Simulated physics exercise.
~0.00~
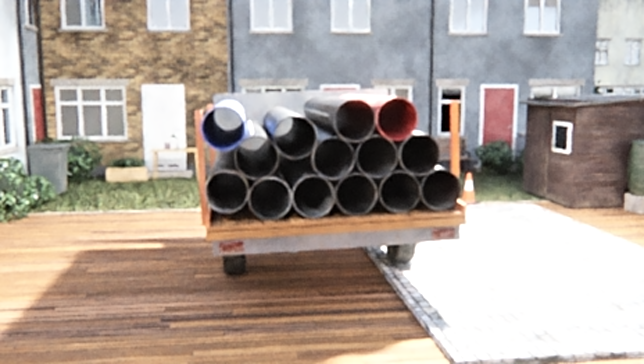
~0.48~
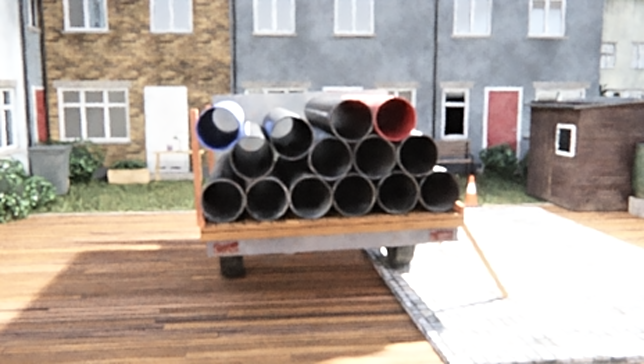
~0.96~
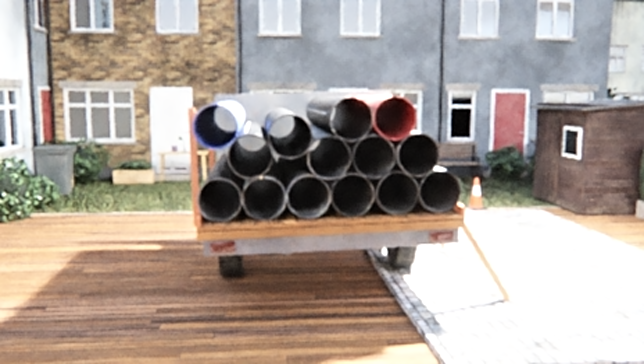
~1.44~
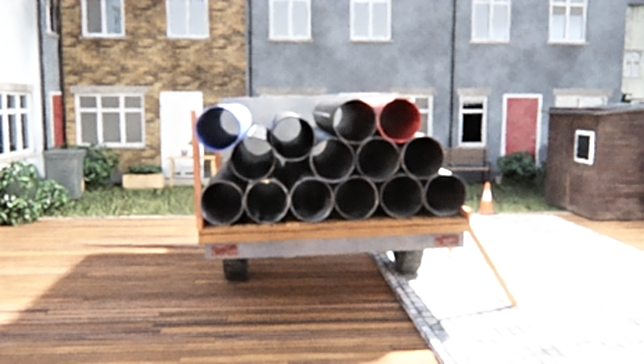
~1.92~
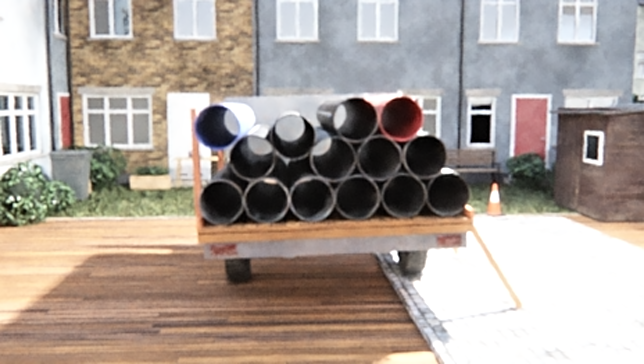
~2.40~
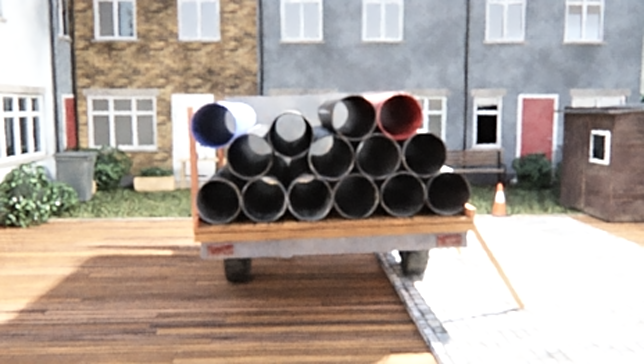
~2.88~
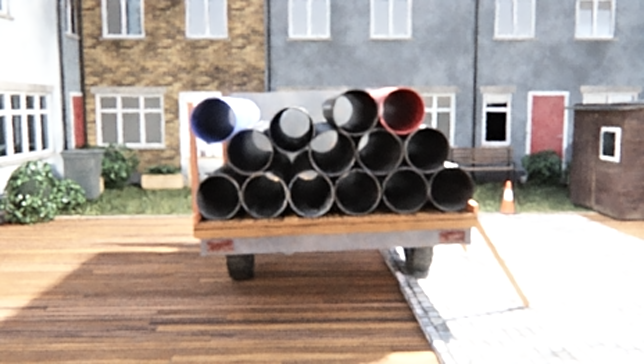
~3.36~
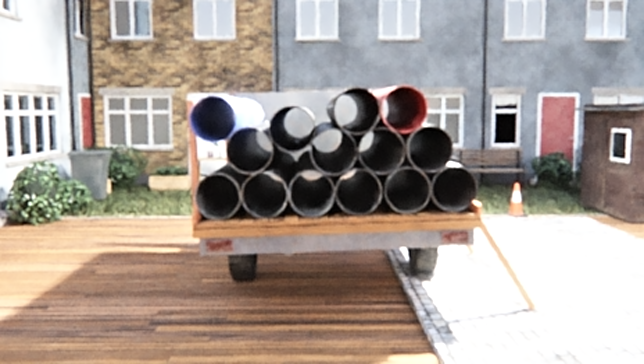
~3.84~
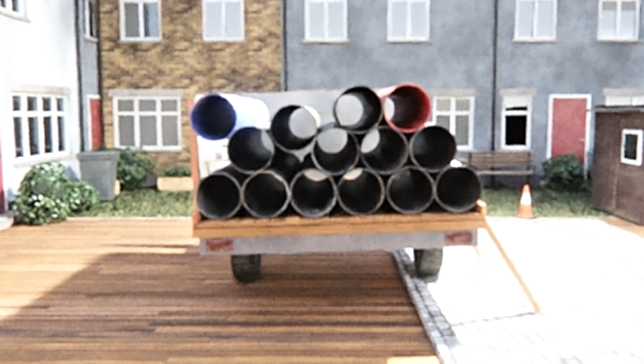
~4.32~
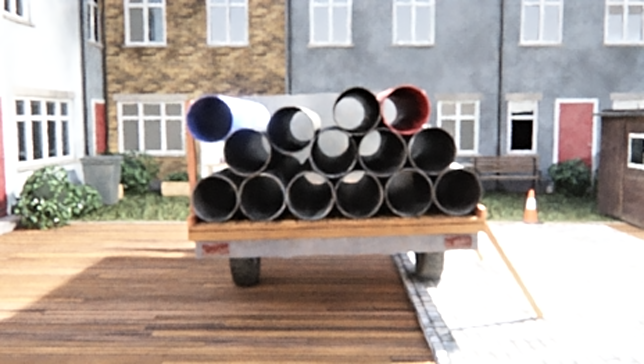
A stack of dark pipes, ends facing us, sits on a flatbed farm trailer parked on brown planking, with a blue pipe at the upper left and a red one at the upper right. Behind it stand brick and grey terraced houses, with a shed and an orange cone to the right. The post on the right swings down and hangs slanting beside the deck, while the left one stays upright. The view drifts slowly sideways. The pipes stay piled up, blue and red still on top, and none reaches the ground.
